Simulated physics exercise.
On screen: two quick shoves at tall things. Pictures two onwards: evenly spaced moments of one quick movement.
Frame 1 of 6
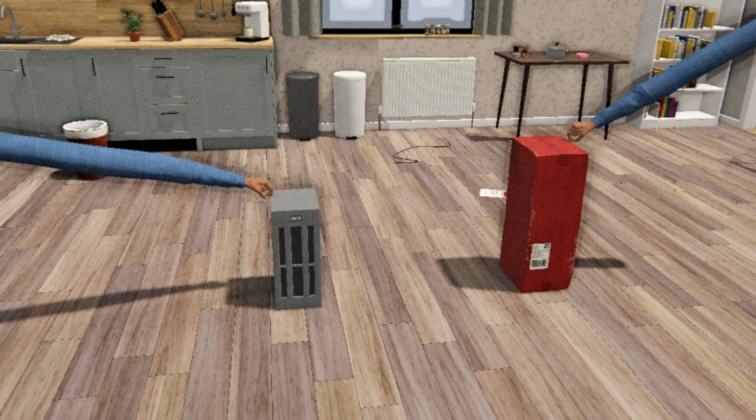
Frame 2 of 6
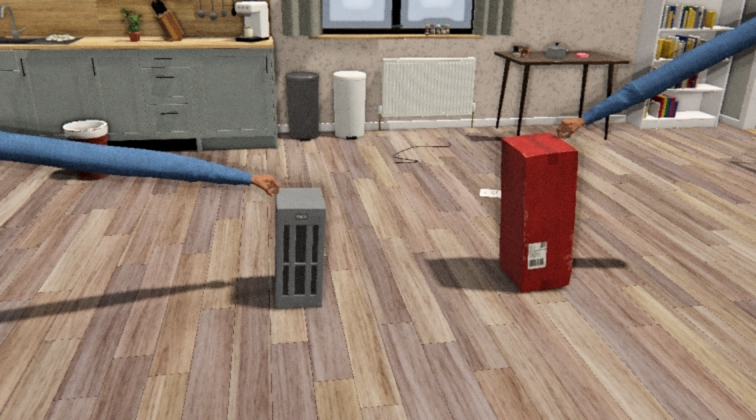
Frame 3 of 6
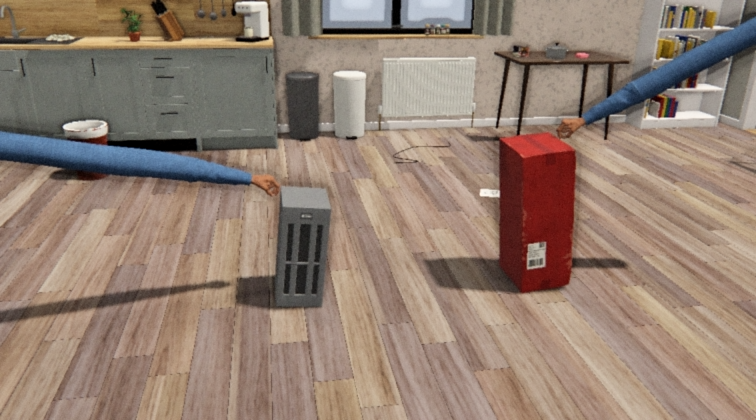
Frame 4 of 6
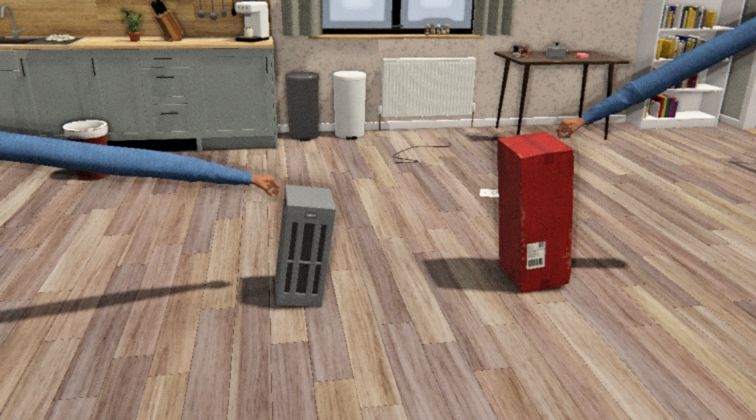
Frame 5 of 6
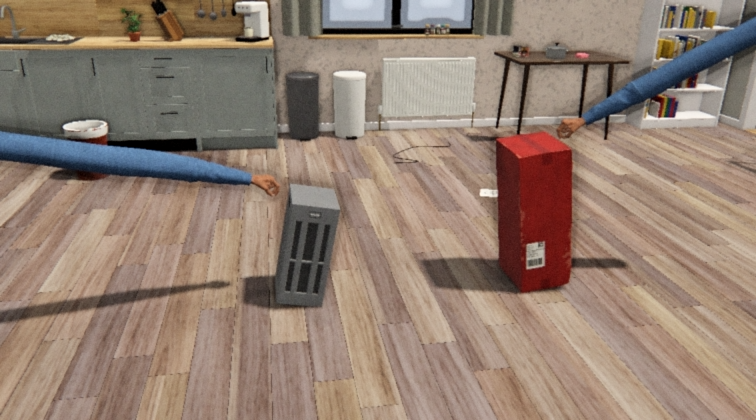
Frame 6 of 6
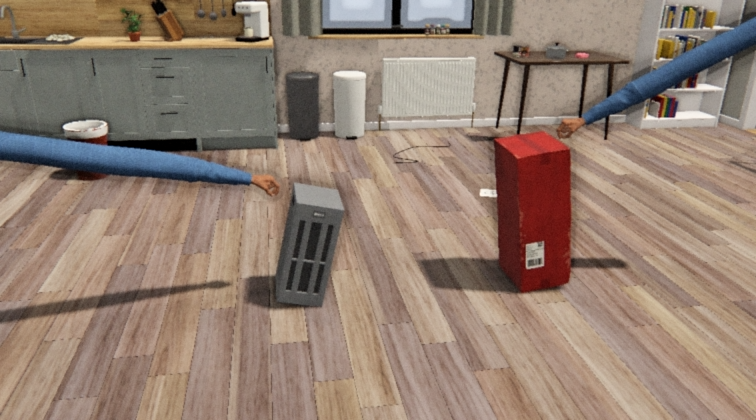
Tall red box and grey crate being shoved by two blue-sleeved arms, the crate leaning right and the box tilting slightly left.
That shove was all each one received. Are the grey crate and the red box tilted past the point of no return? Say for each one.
Well, the grey crate goes over, and as for the red box, it recovers its balance.
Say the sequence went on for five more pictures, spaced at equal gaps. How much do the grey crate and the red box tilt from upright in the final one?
Around 20° for the first and 10° for the second.
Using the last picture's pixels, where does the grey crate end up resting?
Its middle settles around (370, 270) in the last picture.
Then, 0.40 s on from there, grey crate 53° off upright near (346, 248); red box upright near (539, 213).
In the end, the grey crate topples, near (370, 270); the red box settles on its feet, near (542, 214).
